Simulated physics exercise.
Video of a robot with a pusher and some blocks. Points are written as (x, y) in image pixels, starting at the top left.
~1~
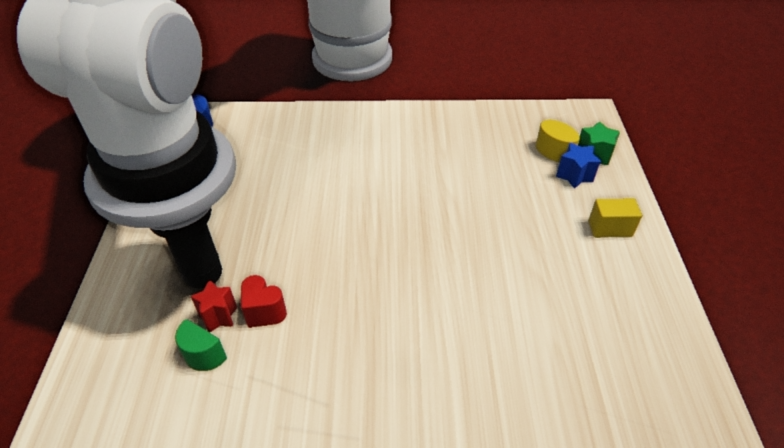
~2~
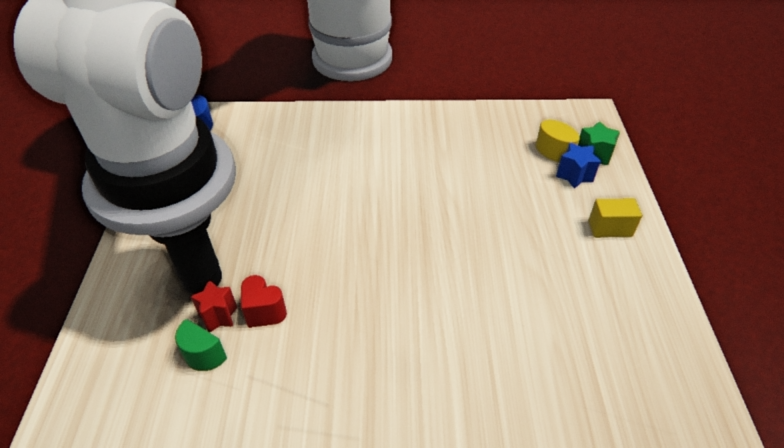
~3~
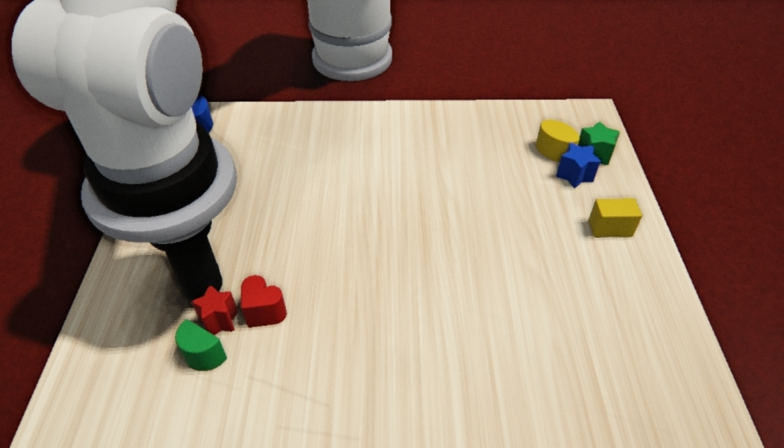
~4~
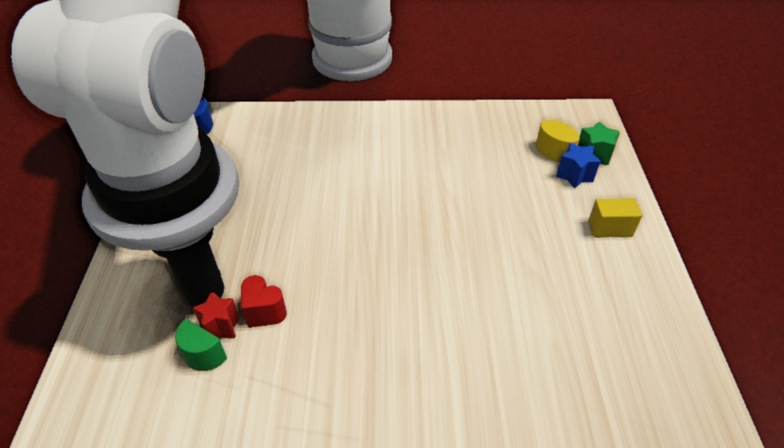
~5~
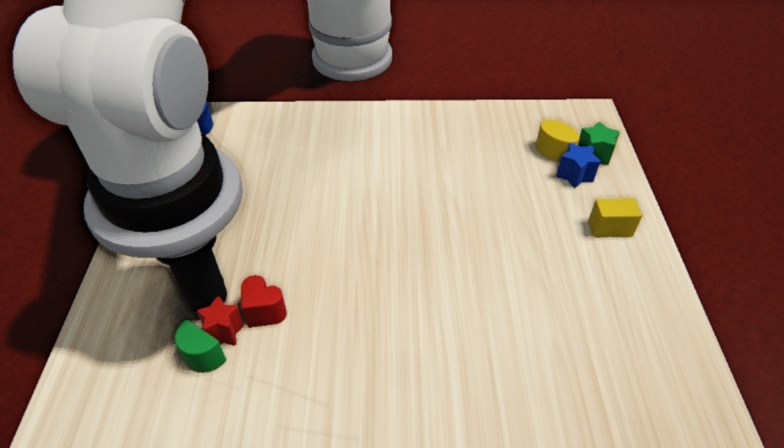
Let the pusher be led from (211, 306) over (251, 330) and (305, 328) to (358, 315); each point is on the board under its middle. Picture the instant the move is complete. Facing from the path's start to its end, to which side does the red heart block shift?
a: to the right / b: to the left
Choice b: To the left.
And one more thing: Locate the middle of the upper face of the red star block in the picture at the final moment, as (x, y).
Most likely (256, 347).
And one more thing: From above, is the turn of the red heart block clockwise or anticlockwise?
Rotates counter-clockwise.
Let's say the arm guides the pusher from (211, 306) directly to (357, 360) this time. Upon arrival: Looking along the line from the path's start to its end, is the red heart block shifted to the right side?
No
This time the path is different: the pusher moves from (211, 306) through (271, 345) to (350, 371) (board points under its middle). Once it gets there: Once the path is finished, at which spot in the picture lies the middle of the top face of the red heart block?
Located at (284, 294).
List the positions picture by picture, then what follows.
In the first frame, lower end of the pusher at (203, 274), tops of blocks, green half-round block at (194, 337), red star block at (211, 296), red heart block at (258, 292).
In the second frame, pusher at (203, 280), blocks as before.
In the third frame, pusher at (203, 286), red star block at (212, 301).
In the fourth frame, pusher at (205, 292), red star block at (213, 308).
In the fifth frame, pusher at (208, 298), green half-round block at (193, 338), red star block at (216, 313), red heart block at (258, 292).
On the path given first. One third of the way, pusher at (249, 322); red star block at (248, 341), turned 30° clockwise; red heart block at (285, 296), turned 30° anticlockwise.
Two thirds of the way, pusher at (304, 321); red star block at (256, 347), turned 50° clockwise; red heart block at (337, 288), turned 50° anticlockwise.
At the end, pusher at (357, 307); green half-round block not moved; red star block at (256, 347), turned 50° clockwise; red heart block at (388, 272), turned 60° anticlockwise.
